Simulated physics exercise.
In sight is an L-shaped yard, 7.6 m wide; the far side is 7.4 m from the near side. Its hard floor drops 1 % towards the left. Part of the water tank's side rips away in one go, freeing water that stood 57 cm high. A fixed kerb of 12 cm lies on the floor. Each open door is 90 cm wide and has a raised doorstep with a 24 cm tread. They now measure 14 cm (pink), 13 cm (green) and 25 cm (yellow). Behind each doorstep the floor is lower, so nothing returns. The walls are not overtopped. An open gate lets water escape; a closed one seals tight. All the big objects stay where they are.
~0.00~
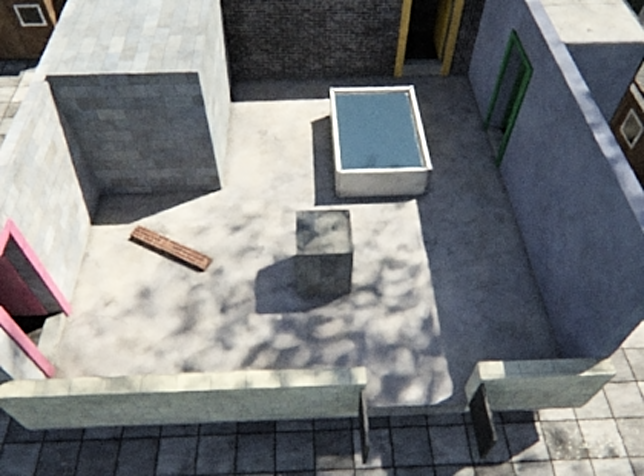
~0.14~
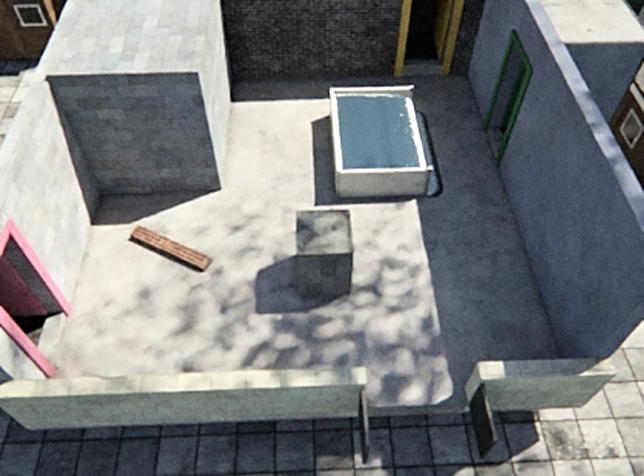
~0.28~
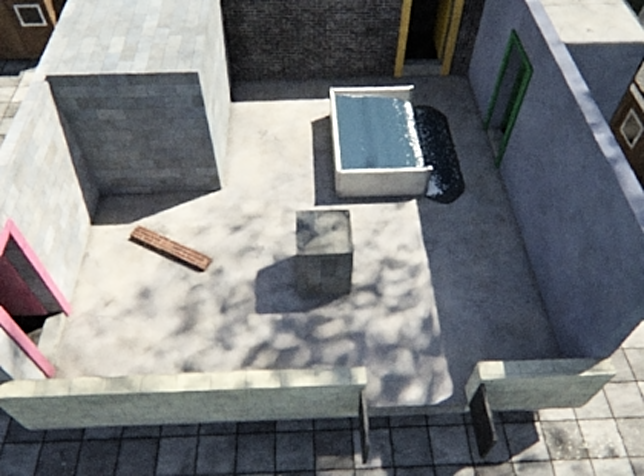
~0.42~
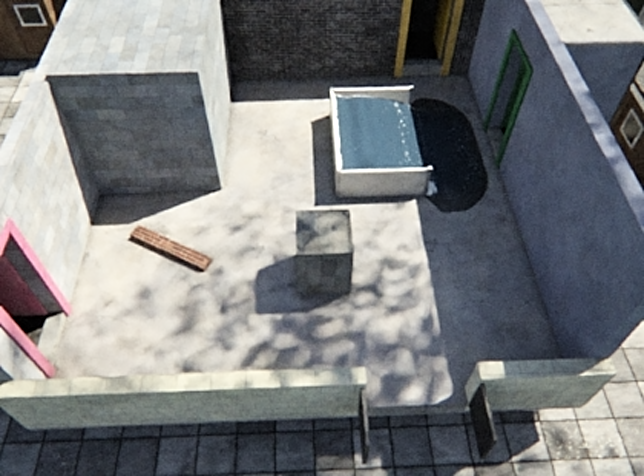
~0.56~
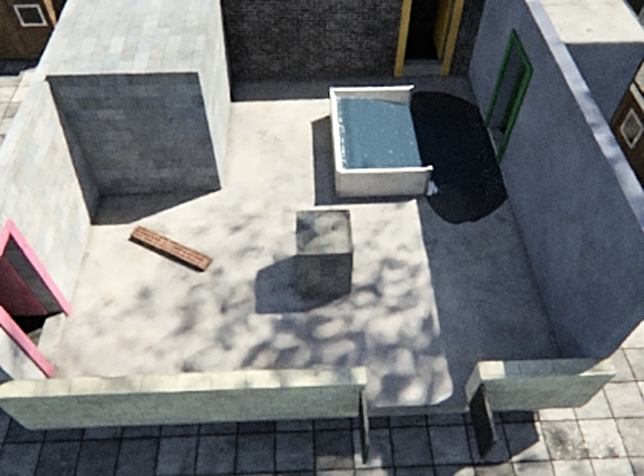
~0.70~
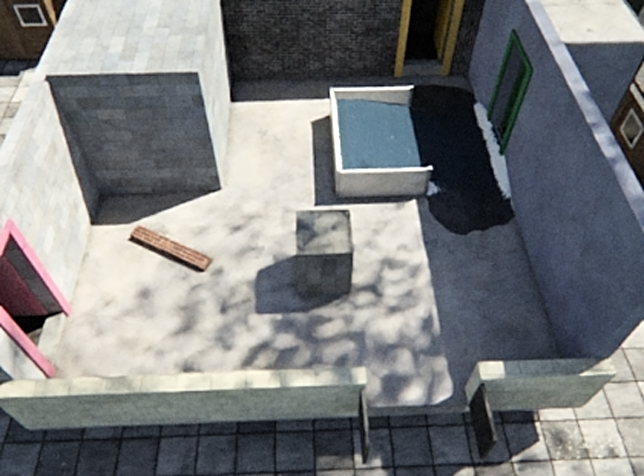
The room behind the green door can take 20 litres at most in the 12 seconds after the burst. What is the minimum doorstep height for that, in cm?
It would have to be roughly 33 cm high.
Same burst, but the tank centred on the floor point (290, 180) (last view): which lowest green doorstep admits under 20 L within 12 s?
About 21 cm.
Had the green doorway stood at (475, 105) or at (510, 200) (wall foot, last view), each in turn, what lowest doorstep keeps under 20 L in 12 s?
Roughly 21 and 21 cm.
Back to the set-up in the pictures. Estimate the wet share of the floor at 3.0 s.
Near 35 per cent is wet.
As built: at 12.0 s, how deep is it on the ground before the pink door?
About 7.5 cm.
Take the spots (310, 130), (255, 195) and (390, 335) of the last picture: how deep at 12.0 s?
About 2, 3 and 2 cm.
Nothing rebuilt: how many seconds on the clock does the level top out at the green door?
Near 1.2 s.
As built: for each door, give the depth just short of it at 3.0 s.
In cm: Pink 0, green 17, yellow 18.
After 1.4 s water covers 15 % of the floor, deepest (38 cm) near (492, 151); 38 cm at the green door, 98 litres in over its 13 cm doorstep.
After 3.0 s water covers 35 % of the floor, deepest (24 cm) near (468, 79); 17 cm at the green door, 247 litres in over its 13 cm doorstep.
After 12.0 s water covers 95 % of the floor, deepest (10 cm) near (43, 405); 3 cm at the green door, 255 litres in over its 13 cm doorstep.
At the green door as built, the water arrived by 0.6 s and peaked near 38 cm at 1.2 s.
With a doorstep of 28.5 cm, 51 litres would have come in within the 12 s; with 38.5 cm, 3 litres. So under 20 litres takes about 33 cm.
